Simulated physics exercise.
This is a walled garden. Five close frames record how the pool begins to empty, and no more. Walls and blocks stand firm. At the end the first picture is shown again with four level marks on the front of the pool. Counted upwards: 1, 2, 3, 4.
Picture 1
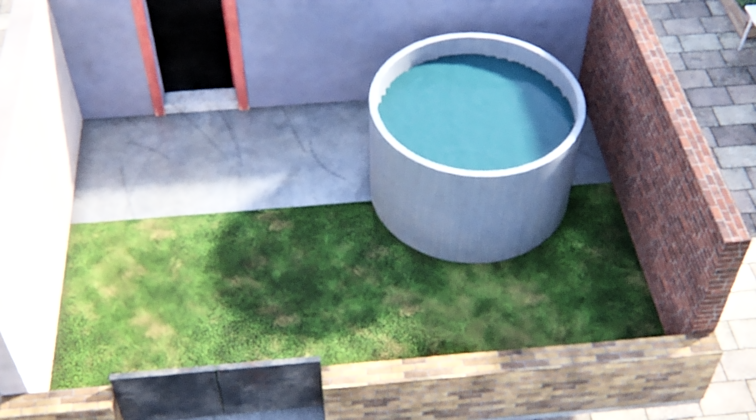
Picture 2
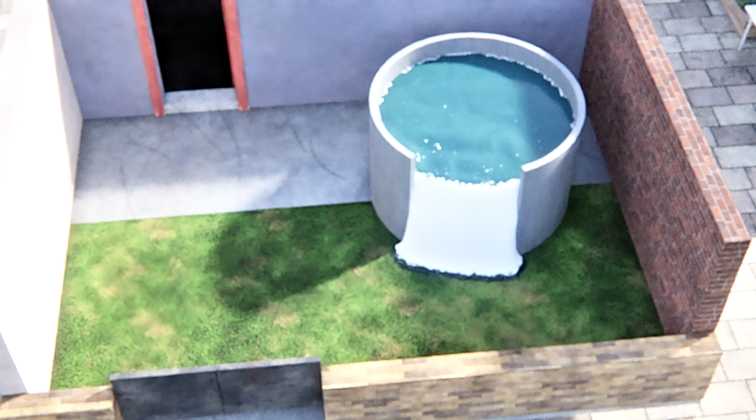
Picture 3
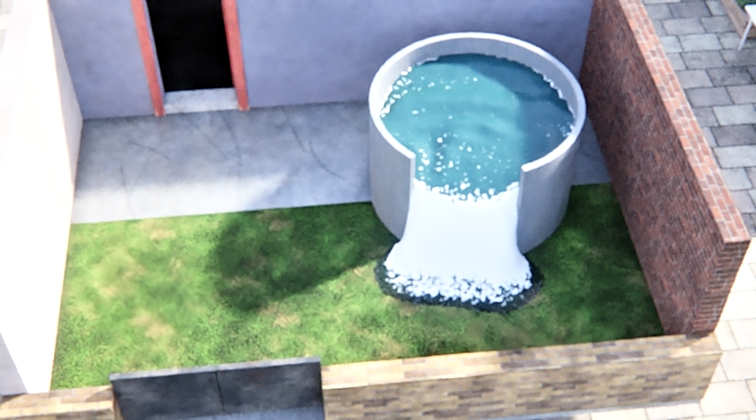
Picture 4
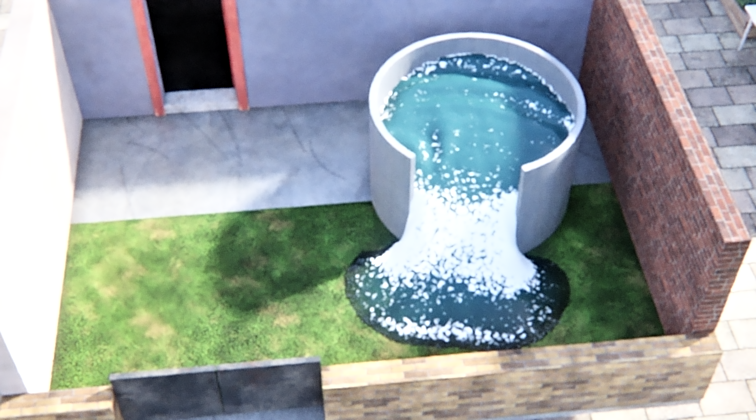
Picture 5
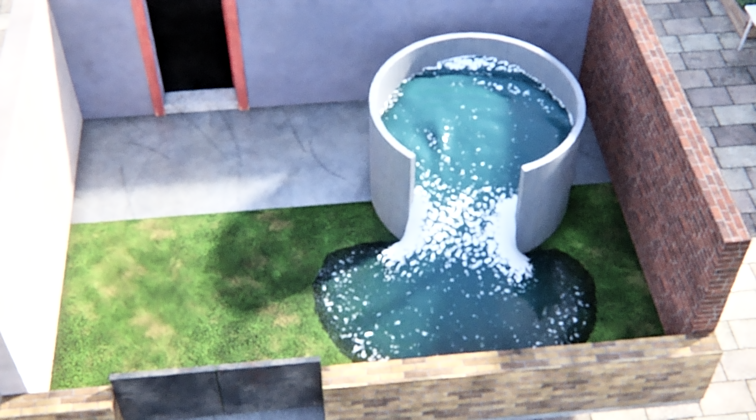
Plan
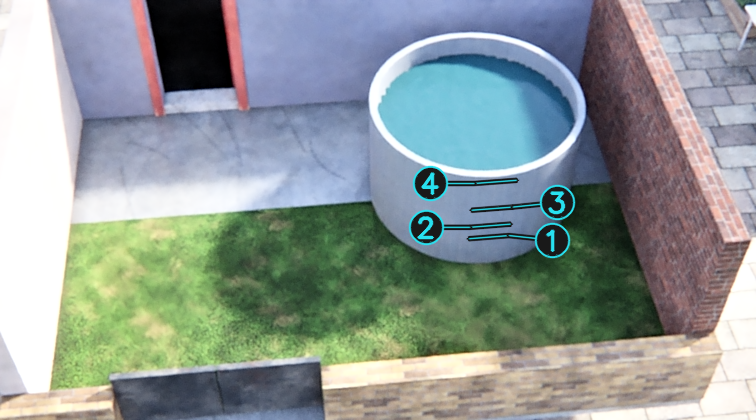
Round grey pool in a walled garden opening at the front, water pouring out and spreading across the grass in foaming white.
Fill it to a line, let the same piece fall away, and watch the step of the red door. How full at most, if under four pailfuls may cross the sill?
Go for 3.
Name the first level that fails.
4.
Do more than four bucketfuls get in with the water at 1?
No, not at all.
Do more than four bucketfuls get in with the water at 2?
No, not at all.
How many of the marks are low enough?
Three of the four.
On the marked copy, 1 at (488, 237); 2 at (490, 225); 3 at (492, 208); 4 at (495, 181); from the bottom up 1, 2, 3, 4.
If 1 is chosen, nothing gets over.
If 2 is chosen, nothing gets over.
If 3 is chosen, a splash gets over, under a bucket.
If 4 is chosen, about 9 bucketfuls get in.
